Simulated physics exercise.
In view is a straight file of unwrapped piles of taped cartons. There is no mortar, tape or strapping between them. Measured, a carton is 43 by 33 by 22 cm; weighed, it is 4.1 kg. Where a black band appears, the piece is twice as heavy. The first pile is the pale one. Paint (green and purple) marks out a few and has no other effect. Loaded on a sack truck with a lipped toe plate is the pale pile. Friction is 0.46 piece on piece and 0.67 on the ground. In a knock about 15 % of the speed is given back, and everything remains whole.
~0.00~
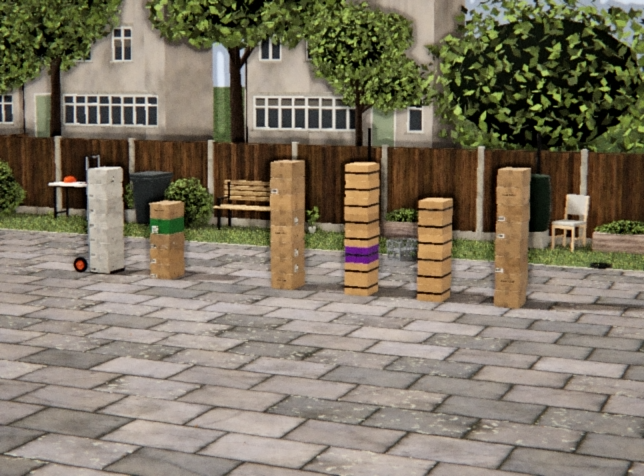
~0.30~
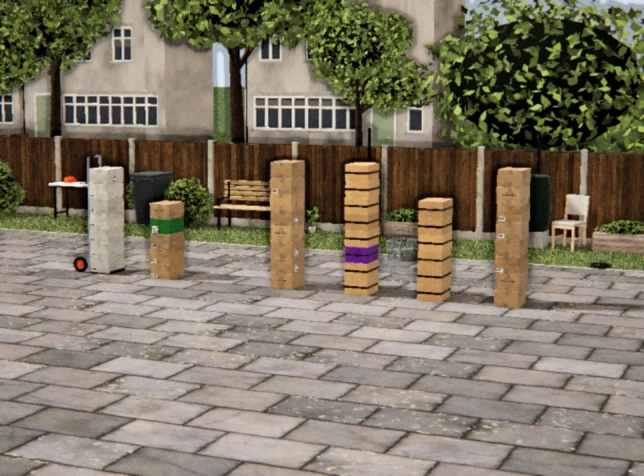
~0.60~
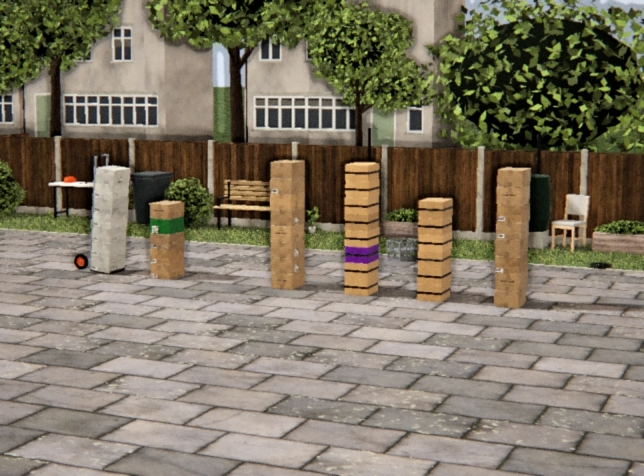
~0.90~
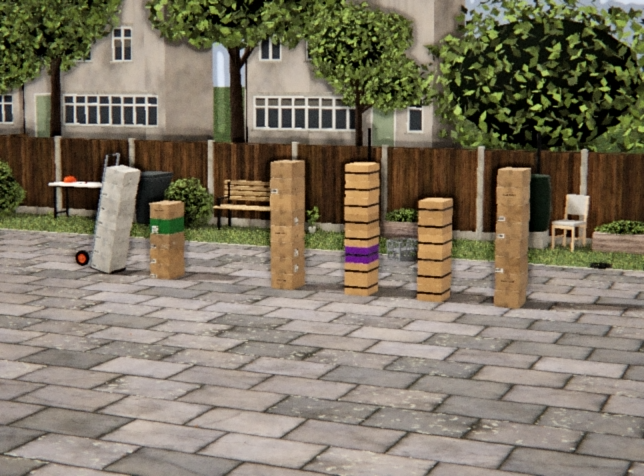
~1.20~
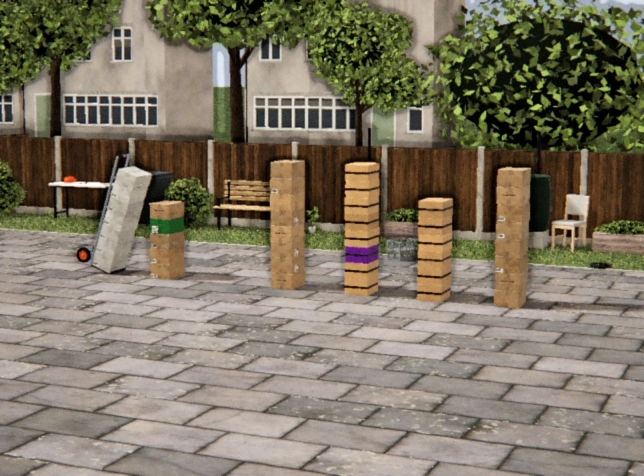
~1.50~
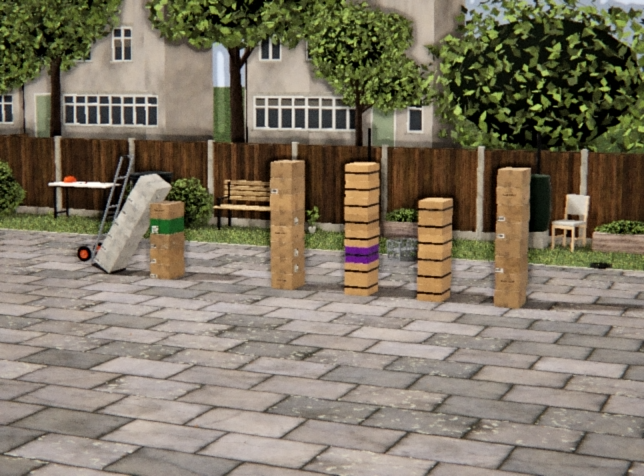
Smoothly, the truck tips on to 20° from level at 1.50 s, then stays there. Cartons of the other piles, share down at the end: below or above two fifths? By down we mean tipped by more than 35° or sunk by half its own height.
Below.
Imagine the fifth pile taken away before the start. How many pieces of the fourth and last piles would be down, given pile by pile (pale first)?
In that case fourth pile: 0; last pile: 0.
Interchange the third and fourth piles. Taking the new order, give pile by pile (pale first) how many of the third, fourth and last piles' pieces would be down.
After the swap, the third pile would have 0 down, the fourth 0 and the last 0.
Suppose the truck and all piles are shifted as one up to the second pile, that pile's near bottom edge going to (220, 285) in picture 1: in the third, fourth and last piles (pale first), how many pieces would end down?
Down per pile: Third 8; fourth 8; last 8.
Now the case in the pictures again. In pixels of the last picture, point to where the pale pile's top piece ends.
Somewhere about (242, 261).
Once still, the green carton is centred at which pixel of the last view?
Roughly at (245, 276).
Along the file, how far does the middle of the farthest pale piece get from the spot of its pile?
Something like 230 cm along the file.
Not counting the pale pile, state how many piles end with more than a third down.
The total is 1.
By 1.72 s, 7 of the pale pile down; none of the 35 other cartons down, 5 disturbed; green carton tilted 5°.
By 2.04 s, 7 of the pale pile down; none of the 35 other cartons down, 5 disturbed; green carton tilted 24°.
By 2.50 s, 7 of the pale pile down; 4 of the 35 other cartons down; green carton on its side.
When it is over (3.3 s), 7 of the pale pile down; 4 of the 35 other cartons down; green carton upside down; purple carton unmoved. That is 11 per cent. In pixels of the last frame, middles, green carton near (245, 276), purple carton near (362, 253).
